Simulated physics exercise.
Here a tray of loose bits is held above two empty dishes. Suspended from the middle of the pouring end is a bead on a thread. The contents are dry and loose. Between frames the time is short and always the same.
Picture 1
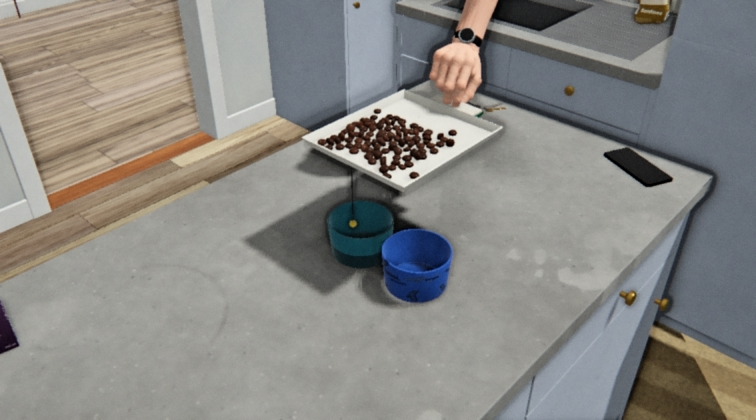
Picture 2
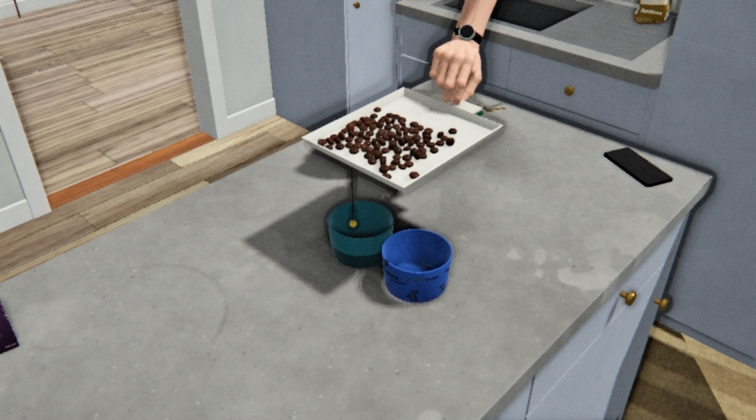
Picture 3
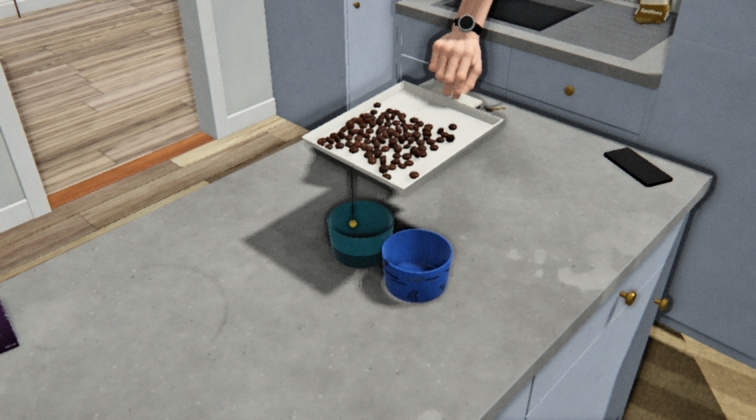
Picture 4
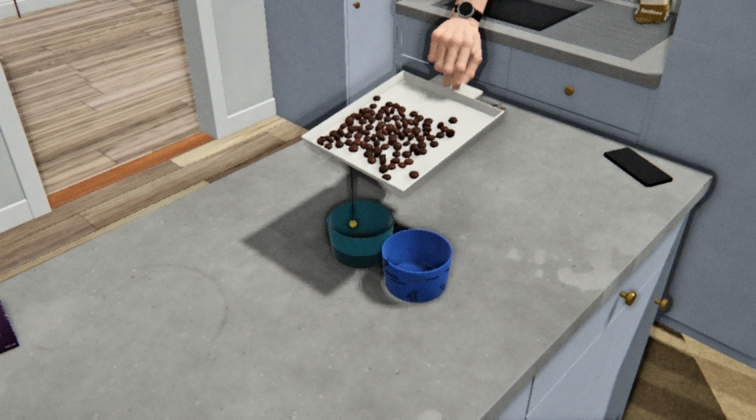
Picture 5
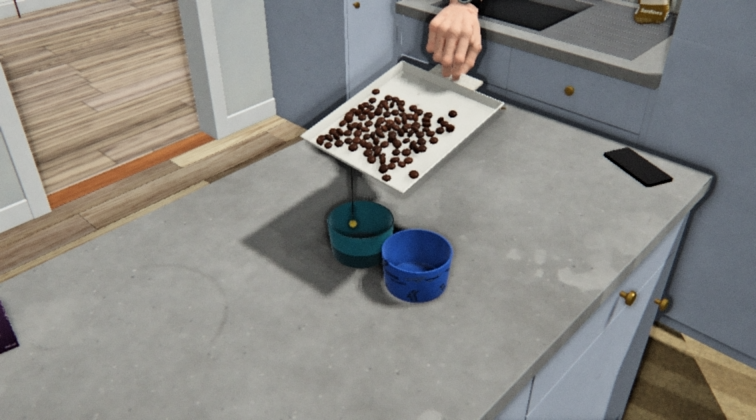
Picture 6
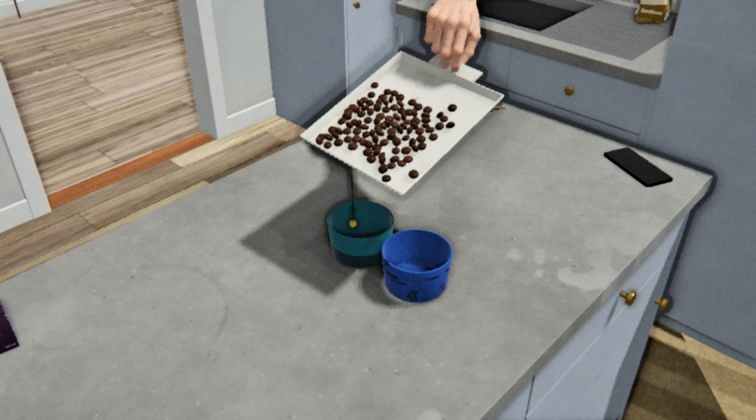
A white tray of brown chocolate drops slowly tilting above a teal dish and a blue dish as a hand grips its handle.
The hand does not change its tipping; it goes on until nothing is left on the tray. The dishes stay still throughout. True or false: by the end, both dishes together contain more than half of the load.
False.
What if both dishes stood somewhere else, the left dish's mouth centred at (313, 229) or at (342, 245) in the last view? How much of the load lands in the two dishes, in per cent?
First position: Some 90 %; second position: Some 80 %.
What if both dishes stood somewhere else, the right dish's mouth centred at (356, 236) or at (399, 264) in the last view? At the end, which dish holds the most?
The first time it is the dish to the right, and the second time it is the dish to the right.
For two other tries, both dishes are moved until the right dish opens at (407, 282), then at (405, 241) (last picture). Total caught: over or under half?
In turn: Above a half; less than half.
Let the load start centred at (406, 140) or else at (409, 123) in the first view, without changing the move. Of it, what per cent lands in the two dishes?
Shares in turn: 10 % and 10 %.
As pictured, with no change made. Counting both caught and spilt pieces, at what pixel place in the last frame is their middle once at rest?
About (353, 307).
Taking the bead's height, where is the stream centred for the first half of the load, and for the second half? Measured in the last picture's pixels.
At about (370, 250), then at (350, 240).
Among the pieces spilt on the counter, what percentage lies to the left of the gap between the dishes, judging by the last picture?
Close to 90 %.
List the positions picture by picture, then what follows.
In the first picture, corners of the pouring end near (308, 137) and (403, 183), level; middle of the load near (389, 138), flat chocolate drops; left dish near (338, 247); right dish near (394, 280); bead on its thread near (353, 224).
In the second picture, corners of the pouring end near (308, 137) and (403, 183), level; middle of the load near (389, 137).
In the third picture, corners of the pouring end near (308, 136) and (403, 185), tipped barely, lowest at the right corner; middle of the load near (388, 135).
In the fourth picture, corners of the pouring end near (307, 136) and (403, 186), tipped a little, lowest at the right corner; middle of the load near (388, 131).
In the fifth picture, corners of the pouring end near (307, 135) and (402, 188), tipped a little, lowest at the right corner; middle of the load near (388, 127).
In the sixth picture, corners of the pouring end near (306, 135) and (402, 189), tipped clearly, lowest at the right corner; middle of the load near (387, 124); left dish near (338, 247); right dish near (394, 280).
Shortly afterwards, tray tipped steeply; the bulk on the tray; a little in the air.
Next, tray tipped past a quarter turn; only a few in the right dish; only a few in the left dish; the bulk outside both; a little in the air.
Some moments later, tray tipped past a quarter turn; a little in the right dish; only a few in the left dish; all but a few outside both.
In the end, tray tipped past a quarter turn; a little in the right dish; only a few in the left dish; all but a few outside both.
